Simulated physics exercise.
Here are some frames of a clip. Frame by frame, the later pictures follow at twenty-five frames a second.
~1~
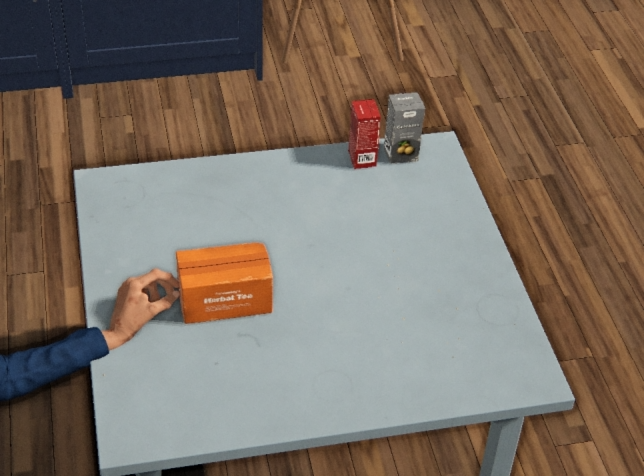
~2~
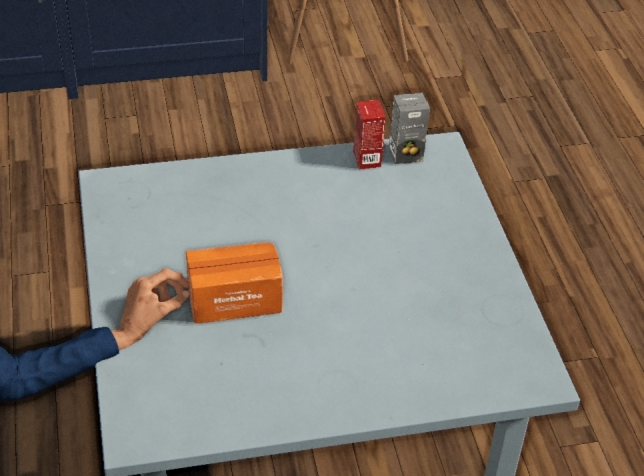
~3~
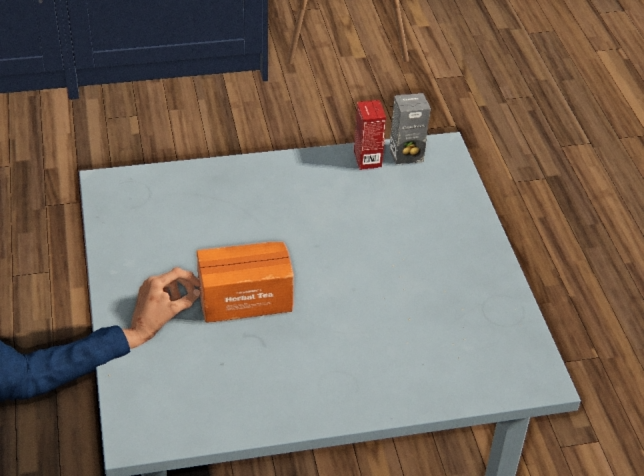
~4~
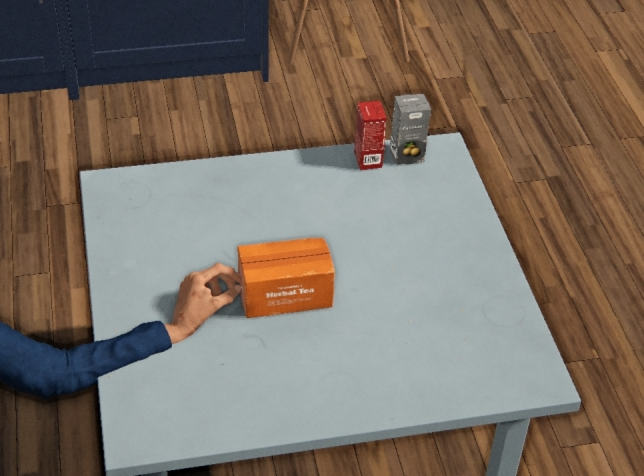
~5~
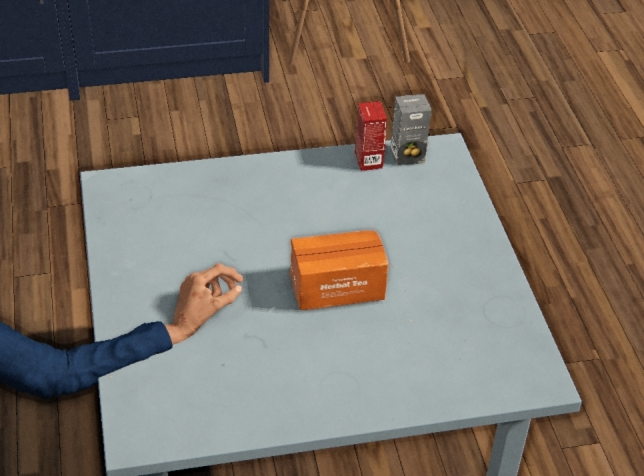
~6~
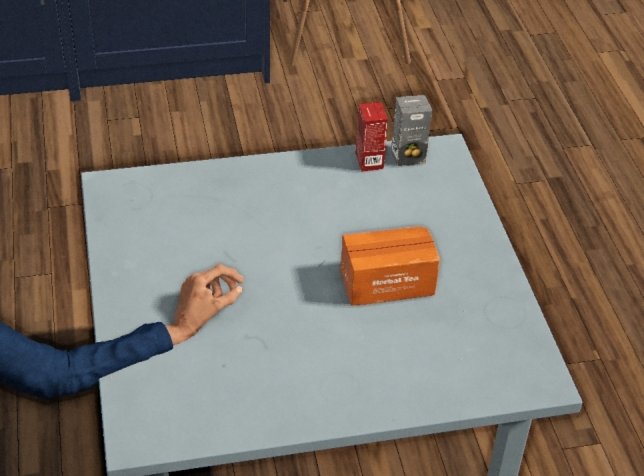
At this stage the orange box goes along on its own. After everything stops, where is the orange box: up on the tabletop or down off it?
Loses its perch.
Then, 0.20 s past the last view, orange box now off the table.
Then, 0.50 s past the last view, things are still on the move.
Finally, off the table, orange box.
